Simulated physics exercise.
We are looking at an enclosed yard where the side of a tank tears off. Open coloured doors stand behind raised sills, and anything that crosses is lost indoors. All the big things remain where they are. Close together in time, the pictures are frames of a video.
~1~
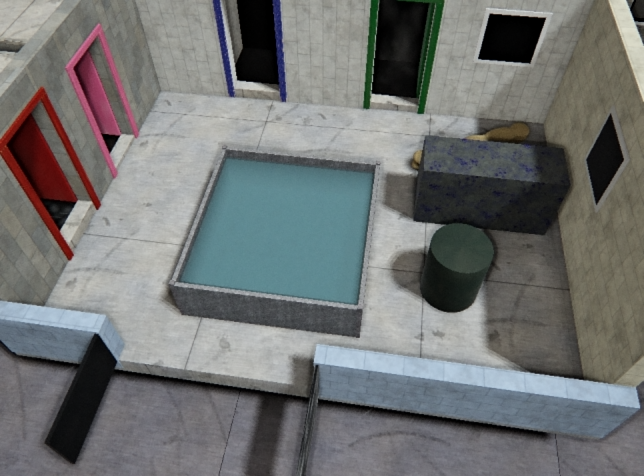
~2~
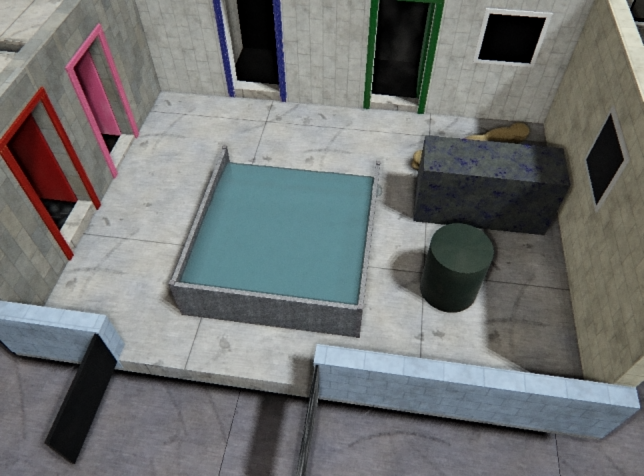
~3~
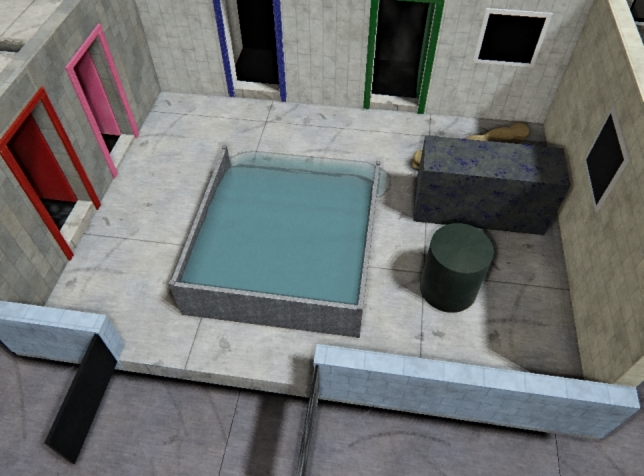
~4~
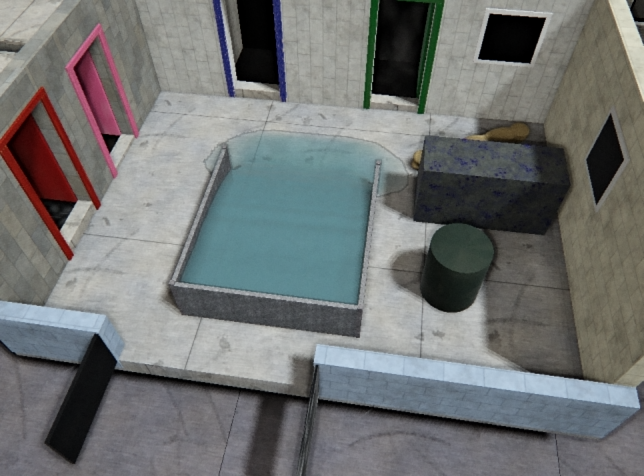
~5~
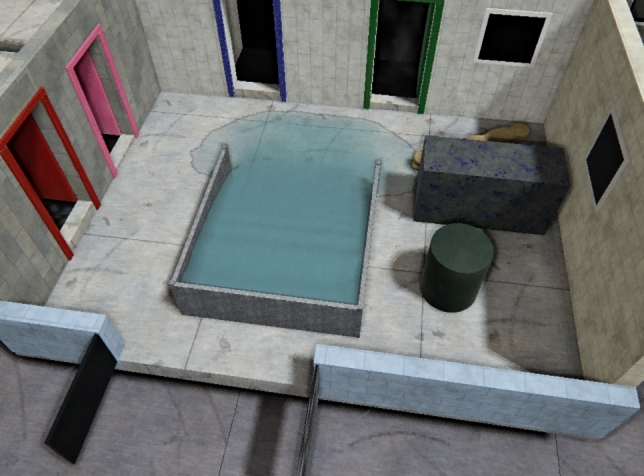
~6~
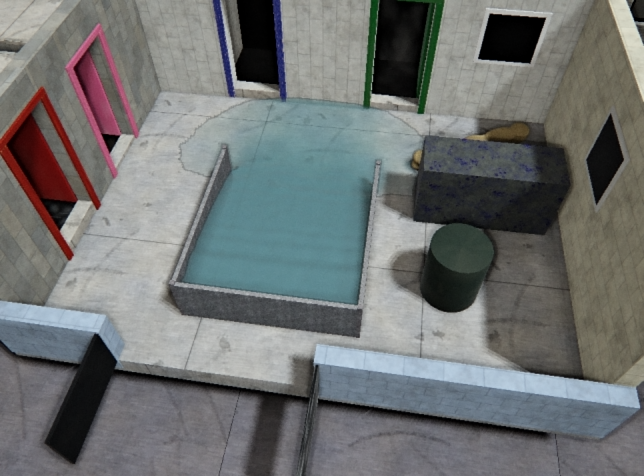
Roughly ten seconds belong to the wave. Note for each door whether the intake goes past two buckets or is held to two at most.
The red door respects the limit for sure, the green door breaks the limit for sure, the blue door breaks the limit for sure, the pink door breaks the limit for sure.
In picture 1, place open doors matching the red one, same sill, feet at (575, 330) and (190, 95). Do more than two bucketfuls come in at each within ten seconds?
The first new door stays below the line, and the second crosses the line.
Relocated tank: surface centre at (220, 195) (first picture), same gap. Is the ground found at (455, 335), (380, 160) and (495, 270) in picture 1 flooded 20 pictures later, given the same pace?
Spared, hit, spared.
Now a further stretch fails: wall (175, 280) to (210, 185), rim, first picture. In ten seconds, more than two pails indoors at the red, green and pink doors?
Going door by door, the red one crosses the threshold, then the green one misses the threshold, then the pink one crosses the threshold.
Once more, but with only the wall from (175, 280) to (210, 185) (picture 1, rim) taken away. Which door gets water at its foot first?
That would be the red-painted one.
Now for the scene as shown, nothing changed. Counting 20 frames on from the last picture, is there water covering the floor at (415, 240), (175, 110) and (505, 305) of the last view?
In that order the points end up high and dry, soaked and high and dry.
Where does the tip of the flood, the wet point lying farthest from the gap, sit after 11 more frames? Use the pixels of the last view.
The farthest wet point should be near (539, 127).
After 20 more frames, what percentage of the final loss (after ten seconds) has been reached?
I'd say about 30 per cent.
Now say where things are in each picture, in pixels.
The first picture shows still water in the tank at (285, 222).
In the second picture, water pours out on the tank's far side and has run to a hidden place.
In the third picture, water pours out on the tank's far side and has run to a hidden place.
In the fourth picture, water pours out on the tank's far side and has run to (223, 148).
In the fifth picture, water pours out on the tank's far side and has run to (239, 122).
In the sixth picture, water pours out on the tank's far side and has run to (260, 101).
A moment on, water covers 30 % of the floor; the red door not reached, the green door under two buckets in, the blue door under two buckets in, the pink door not reached.
Next, water covers 35 % of the floor; the red door not reached, the green door over two buckets in, the blue door over two buckets in, the pink door wet at the sill, nothing in.
Then, water covers 60 % of the floor; the red door wet at the sill, nothing in, the green door far over two buckets in, the blue door far over two buckets in, the pink door under two buckets in.
Later, water covers 85 % of the floor; the red door wet at the sill, nothing in, the green door far over two buckets in, the blue door far over two buckets in, the pink door over two buckets in.
In the end, water covers 90 % of the floor; the red door wet at the sill, nothing in, the green door far over two buckets in, the blue door far over two buckets in, the pink door far over two buckets in.
